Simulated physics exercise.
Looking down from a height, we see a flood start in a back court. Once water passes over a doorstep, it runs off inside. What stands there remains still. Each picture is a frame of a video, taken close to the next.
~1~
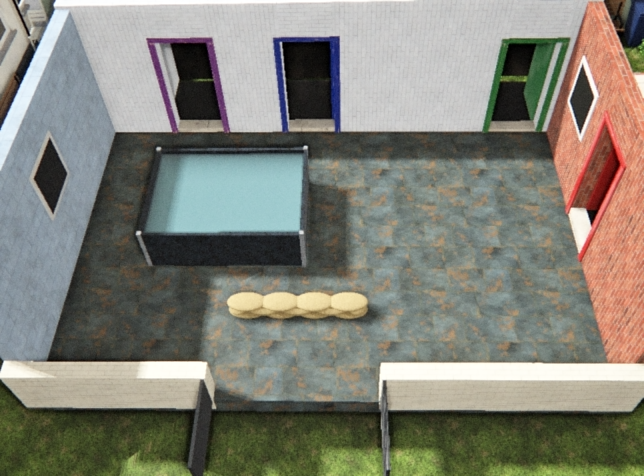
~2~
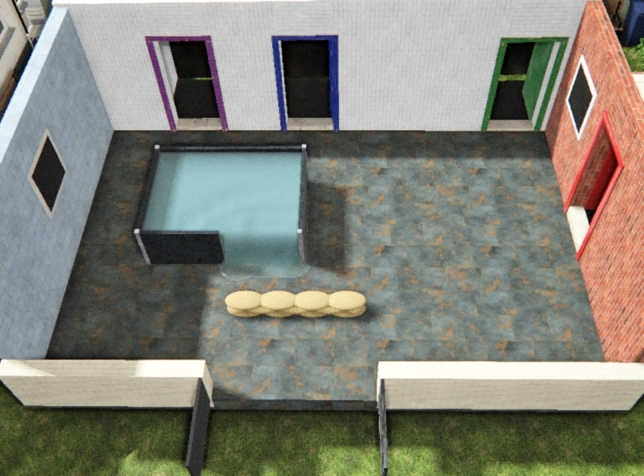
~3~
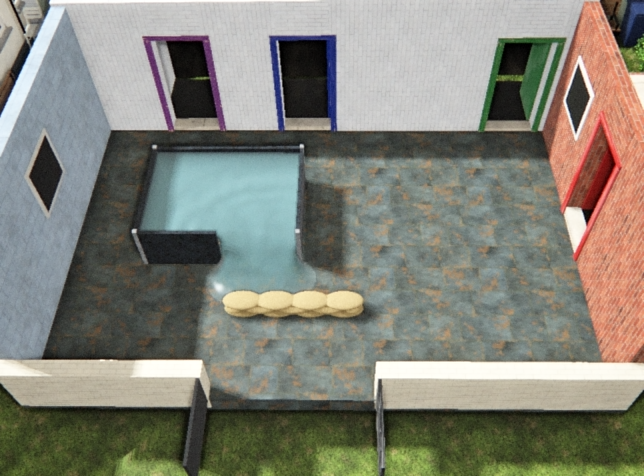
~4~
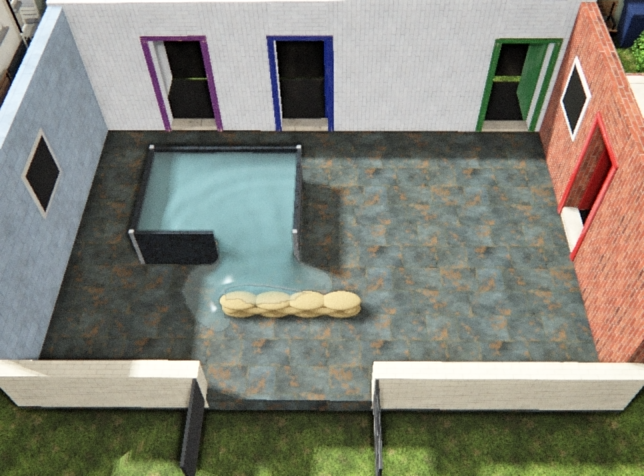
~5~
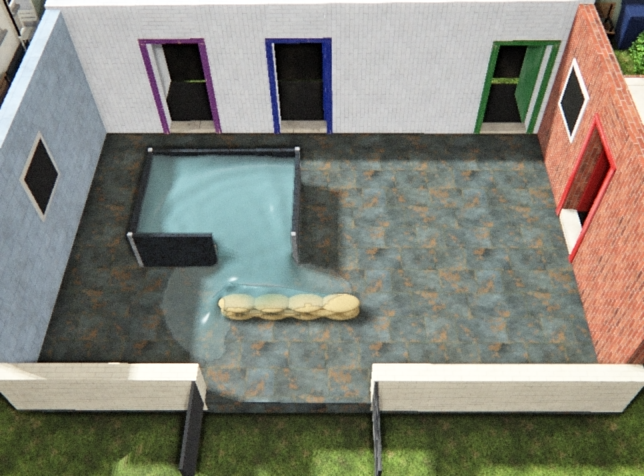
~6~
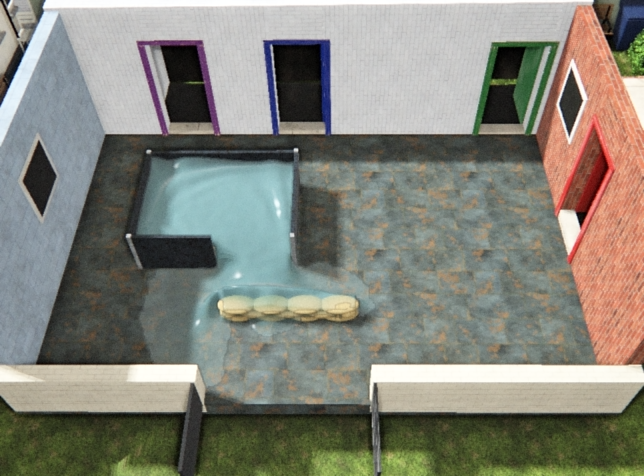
In this clip, seen from above, a dark-walled water tank in a tiled courtyard opens at its front right, and water pours out, meets a row of sandbags, and spreads around their left end toward the front wall.
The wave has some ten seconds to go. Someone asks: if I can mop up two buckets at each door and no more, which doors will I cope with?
The blue door never tops two buckets. The green door tops two buckets. The purple door never tops two buckets. The red door never tops two buckets.
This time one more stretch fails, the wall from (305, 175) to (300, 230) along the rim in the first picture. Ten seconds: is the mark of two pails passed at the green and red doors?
Green exceeds the limit, red exceeds the limit.
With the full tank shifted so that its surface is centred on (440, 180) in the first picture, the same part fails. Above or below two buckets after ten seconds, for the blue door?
My take is that the blue door remains below.
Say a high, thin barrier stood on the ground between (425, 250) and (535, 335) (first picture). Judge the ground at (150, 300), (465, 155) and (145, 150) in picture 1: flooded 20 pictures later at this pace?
Results in order: Swamped / swamped / bone-dry.
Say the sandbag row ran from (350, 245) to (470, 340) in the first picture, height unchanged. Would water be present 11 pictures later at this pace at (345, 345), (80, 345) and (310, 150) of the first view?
Soaked, soaked, parched.
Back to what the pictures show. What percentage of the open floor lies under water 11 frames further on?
It comes to 55 per cent.
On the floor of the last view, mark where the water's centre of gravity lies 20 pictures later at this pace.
The water centres close to (274, 260).
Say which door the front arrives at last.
Looks like the blue door.
A moment on, water covers 30 % of the floor; the blue door not reached, the green door not reached, the purple door not reached, the red door not reached.
Next, water covers 55 % of the floor; the blue door not reached, the green door not reached, the purple door not reached, the red door wet at the sill, nothing in.
Then, water covers 65 % of the floor; the blue door not reached, the green door under two buckets in, the purple door not reached, the red door under two buckets in.
Later, water covers 80 % of the floor; the blue door not reached, the green door far over two buckets in, the purple door wet at the sill, nothing in, the red door under two buckets in.
In the end, water covers 95 % of the floor; the blue door wet at the sill, nothing in, the green door far over two buckets in, the purple door under two buckets in, the red door under two buckets in.
